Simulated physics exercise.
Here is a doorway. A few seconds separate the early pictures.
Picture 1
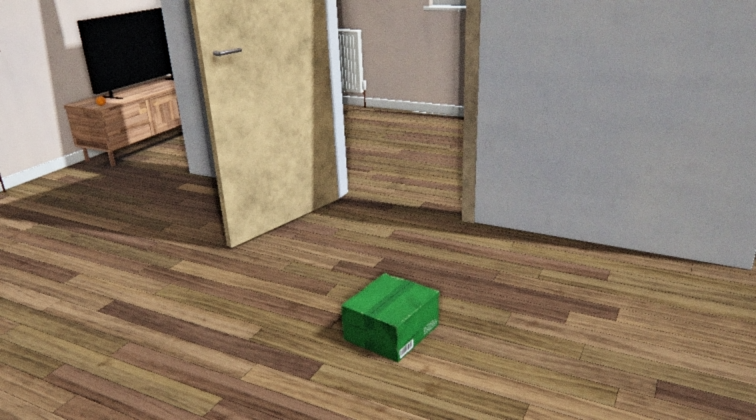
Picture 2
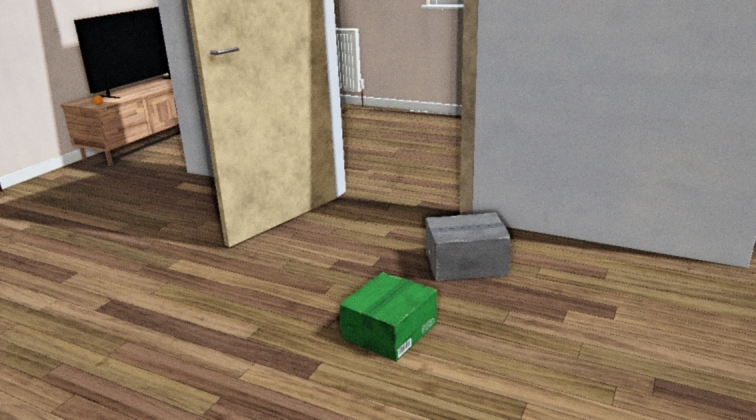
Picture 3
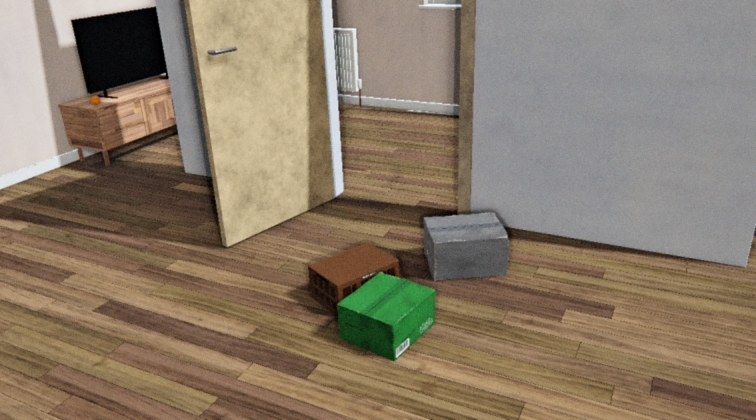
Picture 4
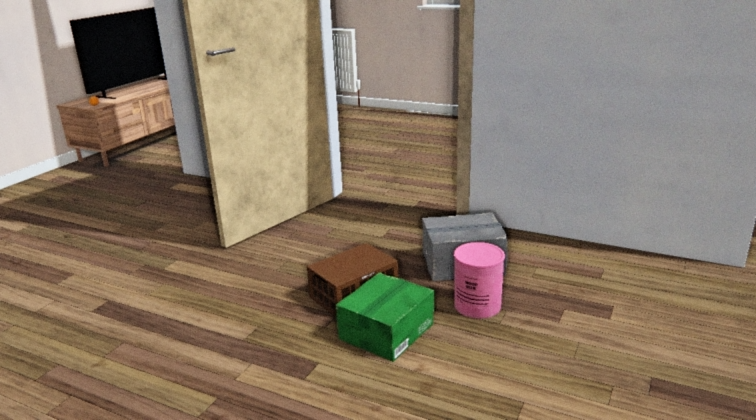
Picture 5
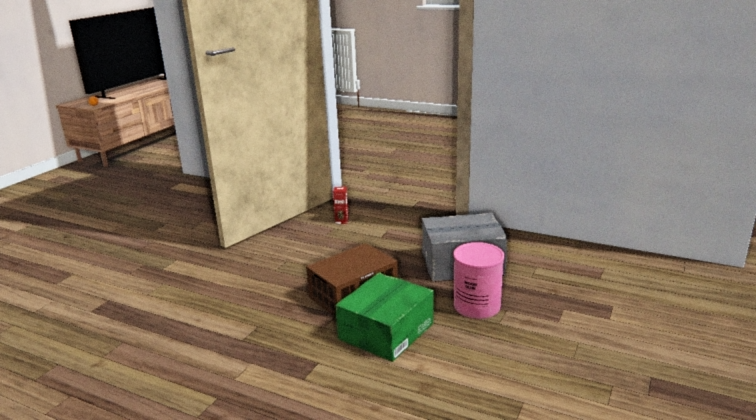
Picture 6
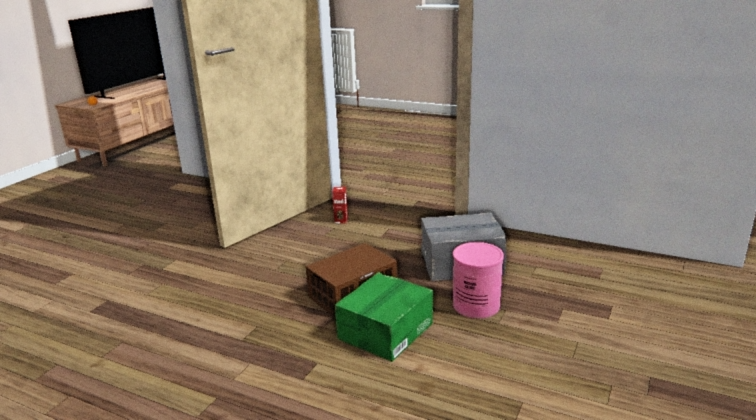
A door stands open as grey, brown, pink and red objects appear around a green box.
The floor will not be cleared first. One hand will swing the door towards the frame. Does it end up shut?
My prediction is that the door will travel its full swing.
Then, 1.40 s later than the last frame, door at 53°; red carton moved a little near (345, 204).
Then, 1.90 s later than the last frame, door at 25°; red carton moved well along near (372, 199).
When it is over, door at 0°; moved from the start, red carton; the other 4 as before. End places, in pixels of the last picture, red carton near (388, 190).
